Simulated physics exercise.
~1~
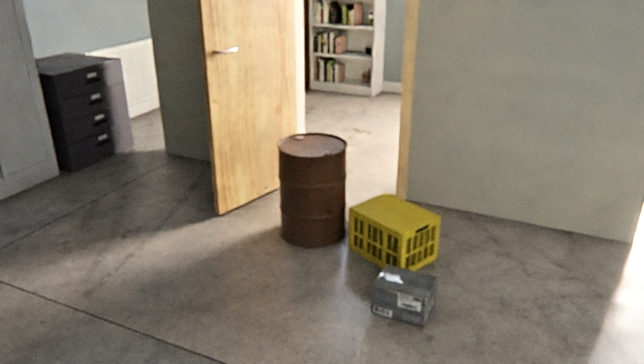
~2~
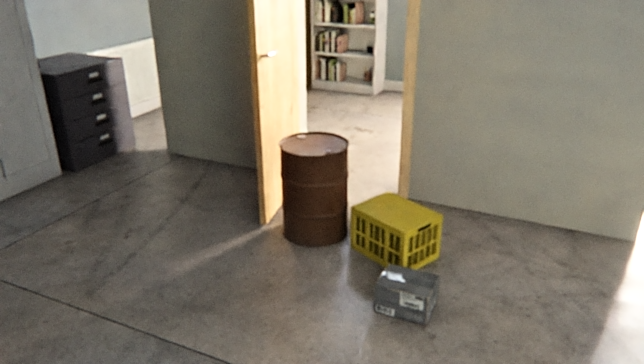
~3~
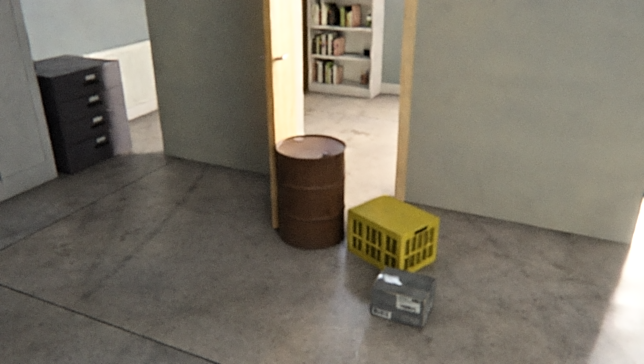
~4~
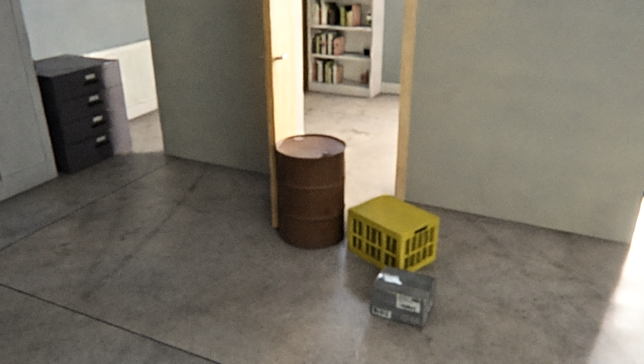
At the start, a wooden door stands wide open into a grey-floored room, with a bookshelf visible through the doorway. A rusty brown drum stands in front of the opening, with a yellow crate and a small grey parcel to its right. With nobody in view, the door swings partway toward closing, its handle edge moving right toward the drum. It turns a little further until it looks narrow, then stops. At the end, the door remains open beside the drum, and the drum, crate and parcel have not moved.
